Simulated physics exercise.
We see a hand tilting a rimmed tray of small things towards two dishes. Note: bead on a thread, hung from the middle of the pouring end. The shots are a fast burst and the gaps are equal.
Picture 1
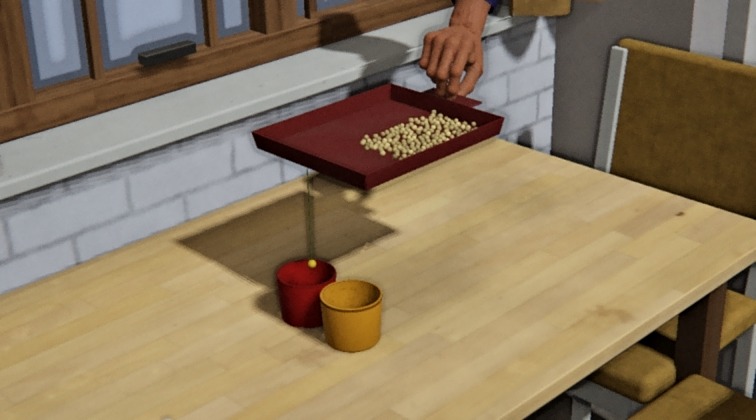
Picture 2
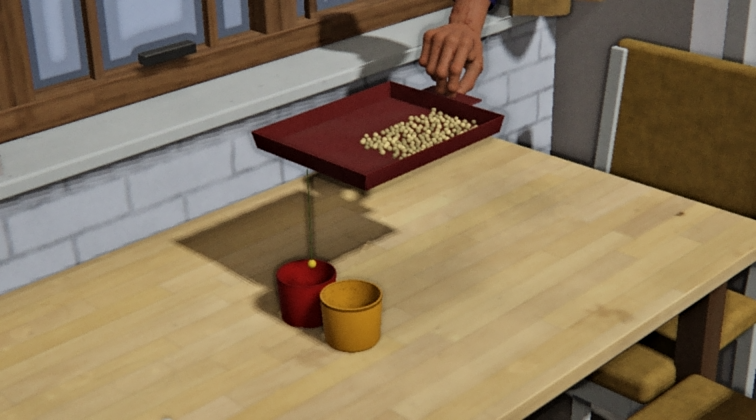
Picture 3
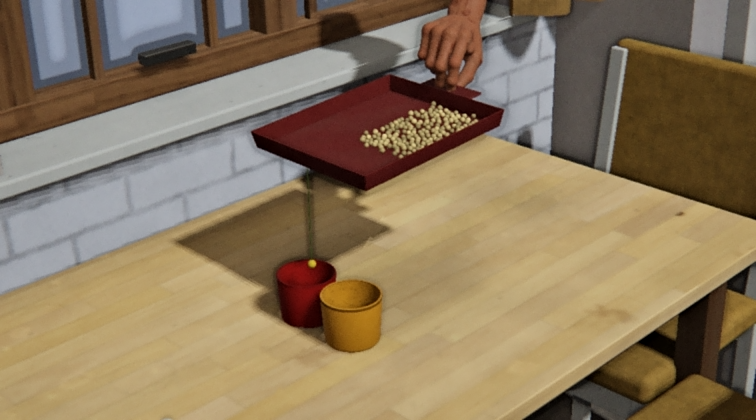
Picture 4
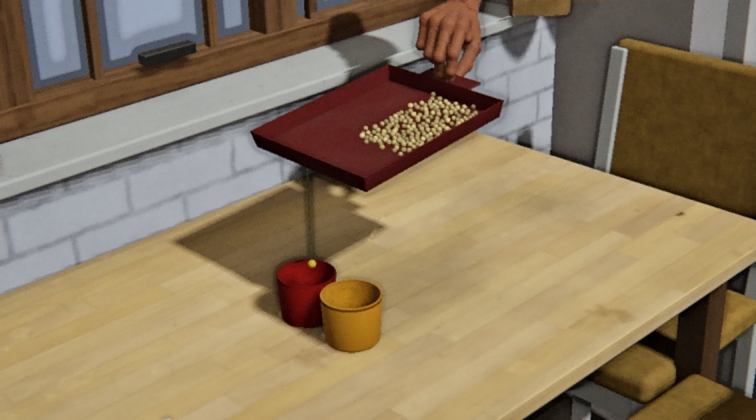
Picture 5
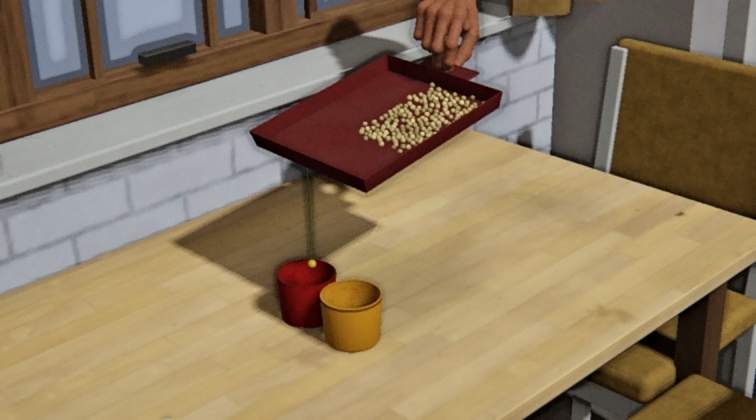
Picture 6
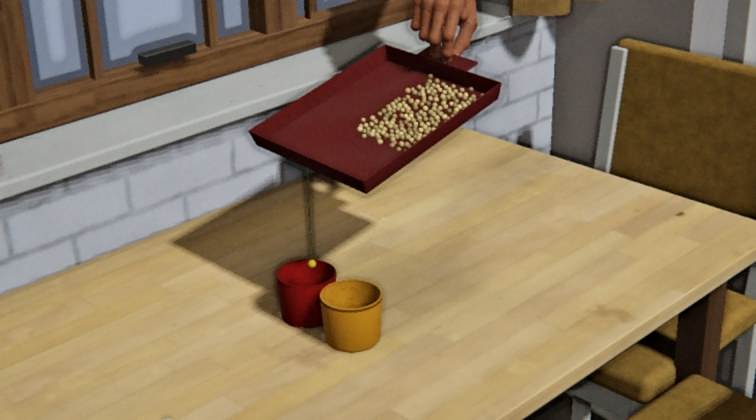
A hand slowly raised the far end of a dark red tray of soya beans, tilting it towards a red dish and an orange one on a wooden table, while the beans shifted only slightly.
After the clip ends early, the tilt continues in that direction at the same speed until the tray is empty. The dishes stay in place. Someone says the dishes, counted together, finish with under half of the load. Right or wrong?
Right.
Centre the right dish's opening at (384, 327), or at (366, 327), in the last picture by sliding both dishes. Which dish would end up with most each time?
Trial one goes to the one to the left, trial two to the one to the left.
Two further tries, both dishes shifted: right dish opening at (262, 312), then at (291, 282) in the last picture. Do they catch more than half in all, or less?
First place: Short of half; second place: Short of half.
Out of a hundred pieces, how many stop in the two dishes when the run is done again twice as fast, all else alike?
Around 20 percent.
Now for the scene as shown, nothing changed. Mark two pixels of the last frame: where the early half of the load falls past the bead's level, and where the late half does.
First half (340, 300); second half (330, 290).
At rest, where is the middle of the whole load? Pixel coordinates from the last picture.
I'd put the middle somewhere around (323, 358).
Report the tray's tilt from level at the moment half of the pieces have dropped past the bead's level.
Roughly 105 degrees of turn.
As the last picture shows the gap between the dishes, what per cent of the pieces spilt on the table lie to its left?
Estimate: About 70 per cent.
Soon after the last picture, tray tipped steeply; nearly all on the tray; a stray few outside both; a stray few in the air.
A little later, tray tipped right over; about two thirds on the tray; a stray few in the right dish; a small part outside both; about a quarter in the air.
Later still, tray tipped past a quarter turn; about a quarter in the right dish; most outside both.
At rest, tray tipped past a quarter turn; about a quarter in the right dish; none in the left dish; most outside both.
